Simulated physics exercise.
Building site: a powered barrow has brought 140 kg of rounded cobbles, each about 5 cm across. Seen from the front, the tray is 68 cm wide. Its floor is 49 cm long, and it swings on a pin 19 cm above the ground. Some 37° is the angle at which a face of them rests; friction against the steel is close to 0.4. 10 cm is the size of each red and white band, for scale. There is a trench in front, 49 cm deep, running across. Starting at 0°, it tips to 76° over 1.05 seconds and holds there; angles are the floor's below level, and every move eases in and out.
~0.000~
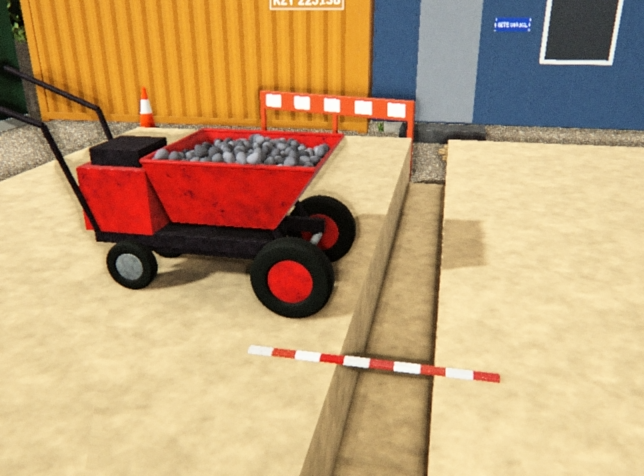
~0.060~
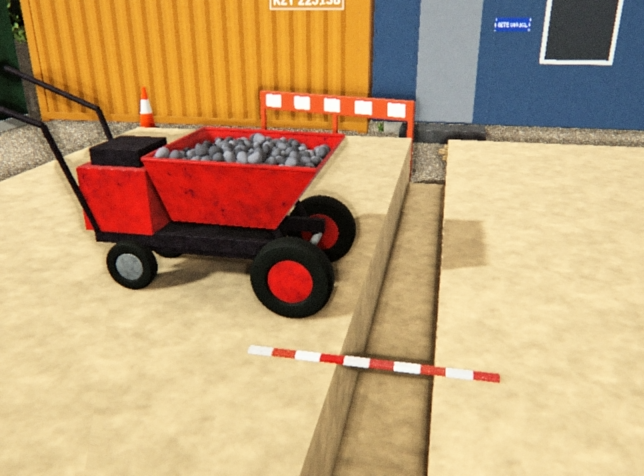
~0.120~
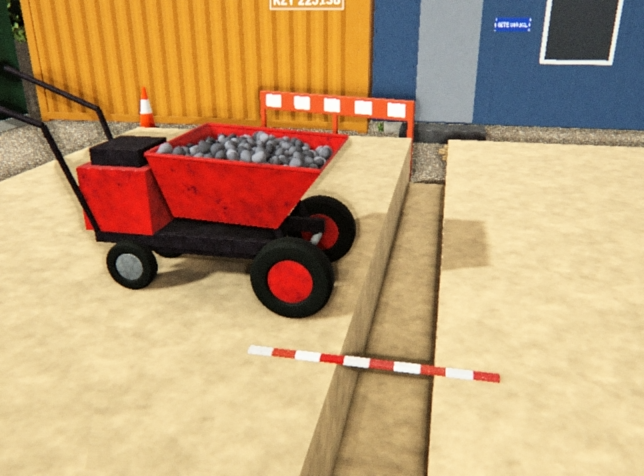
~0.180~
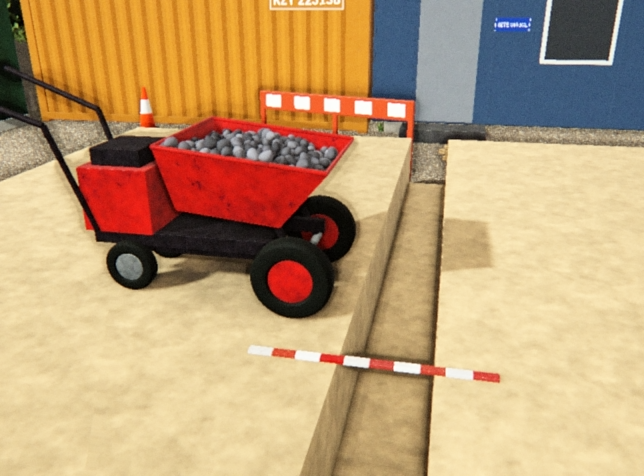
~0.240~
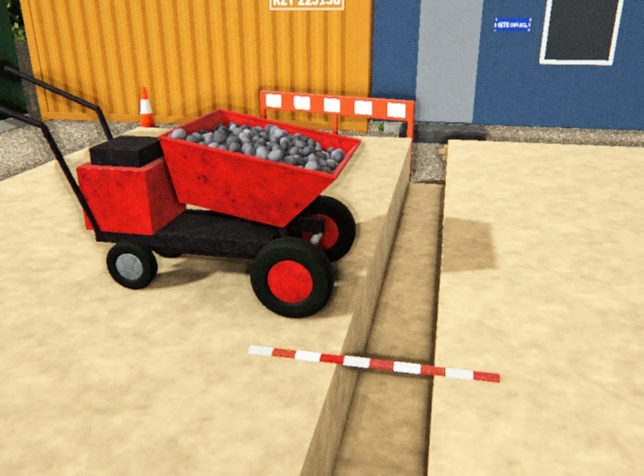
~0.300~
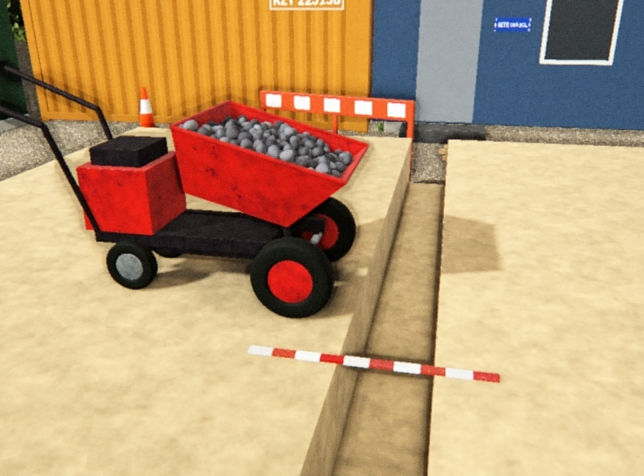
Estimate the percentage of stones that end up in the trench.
Roughly 37 per cent.
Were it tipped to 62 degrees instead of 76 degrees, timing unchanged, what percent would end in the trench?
Roughly 35%.
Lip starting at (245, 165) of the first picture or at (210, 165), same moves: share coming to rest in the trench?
I'd expect some 100 per cent, then some 85.
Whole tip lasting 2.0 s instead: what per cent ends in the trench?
About 45%.
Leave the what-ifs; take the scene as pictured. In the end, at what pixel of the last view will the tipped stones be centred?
At about pixel (470, 297) in the last view.
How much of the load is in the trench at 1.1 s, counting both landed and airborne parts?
Around 10 per cent of it, at that instant.
After 0.8 s the floor is at 64°; 99 % in the tray, 1 % in the trench; the foremost stones are at (424, 248).
After 1.1 s the floor is at 76°; 50 % in the tray, 8 % in the trench, 42 % past the trench; the foremost stones are at (535, 310).
After 1.5 s the floor is at 76°; 16 % in the tray, 19 % in the trench, 64 % past the trench; the foremost stones are past the picture's edge.
After 3.5 s the floor is at 76°; 0 % in the tray, 37 % in the trench, 63 % past the trench; the foremost stones are past the picture's edge.
